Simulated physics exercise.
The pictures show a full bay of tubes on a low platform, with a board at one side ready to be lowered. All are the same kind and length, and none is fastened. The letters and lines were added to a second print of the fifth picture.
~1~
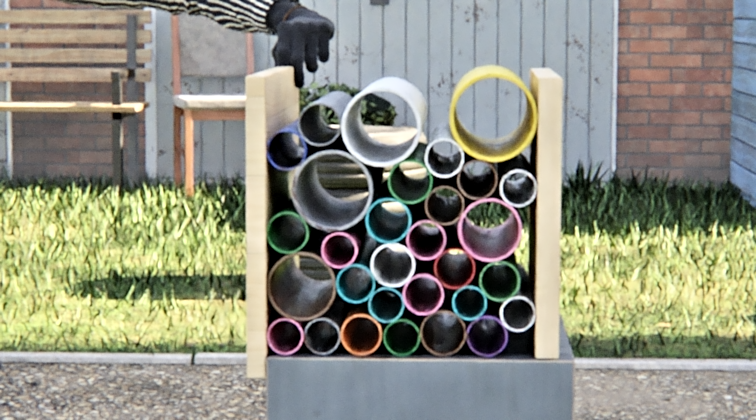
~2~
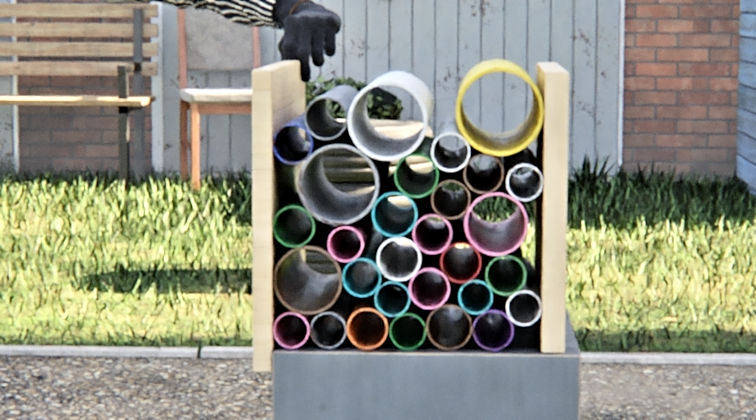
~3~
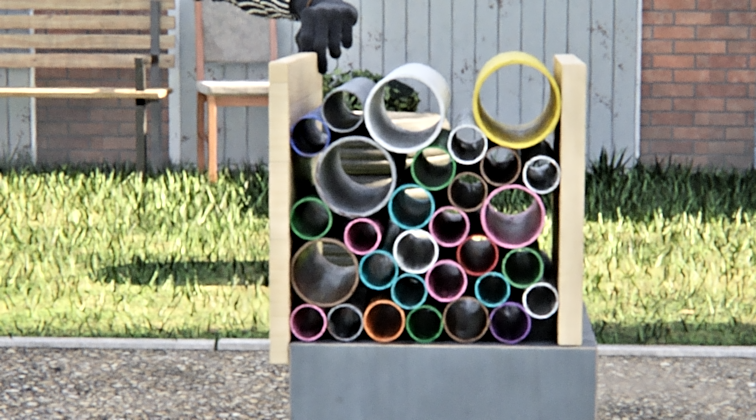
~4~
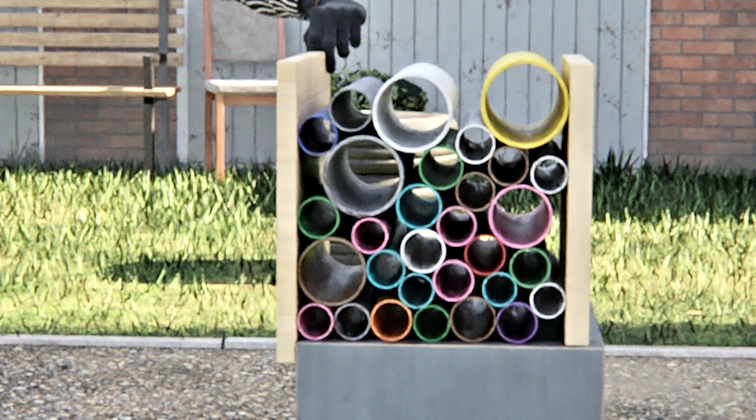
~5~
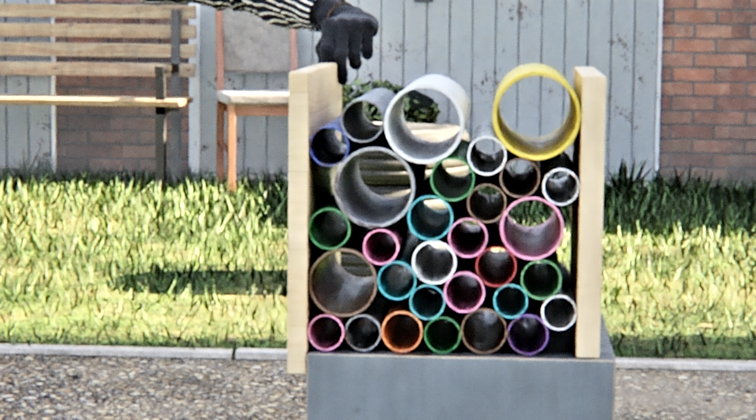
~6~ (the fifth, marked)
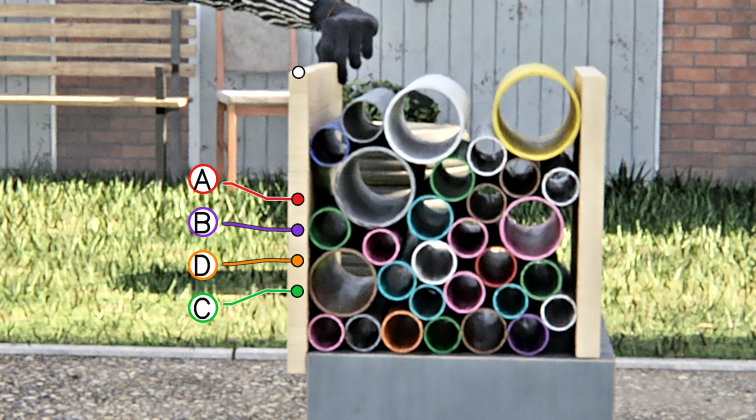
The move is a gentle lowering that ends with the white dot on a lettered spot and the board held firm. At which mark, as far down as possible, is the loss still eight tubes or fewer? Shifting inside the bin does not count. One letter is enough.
It can be let down to C.
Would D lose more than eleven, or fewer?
Fewer than eleven.
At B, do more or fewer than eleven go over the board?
It loses fewer than eleven.
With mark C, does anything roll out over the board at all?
Yes, at C.
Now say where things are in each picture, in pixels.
In the first picture, side board (275, 209); a purple tube (487, 336).
In the second picture, a purple tube (493, 331); a green tube (294, 227).
In the third picture, a red tube (478, 255); a pink tube (449, 226).
In the fourth picture, a grey tube (351, 110); side board (306, 194).
In the fifth picture, a purple tube (528, 335); a green tube (329, 229).
On the marked copy, A at (298, 199); B at (298, 230); C at (297, 291); D at (298, 261); the white dot at (299, 73).
Taking C. A third of the way, top of the board (308, 165).
Two thirds of the way, top of the board (308, 269).
When it is over, top of the board (308, 291), about five out over the board.
As for the rest, A none out over the board; B two out over the board; D about five out over the board.
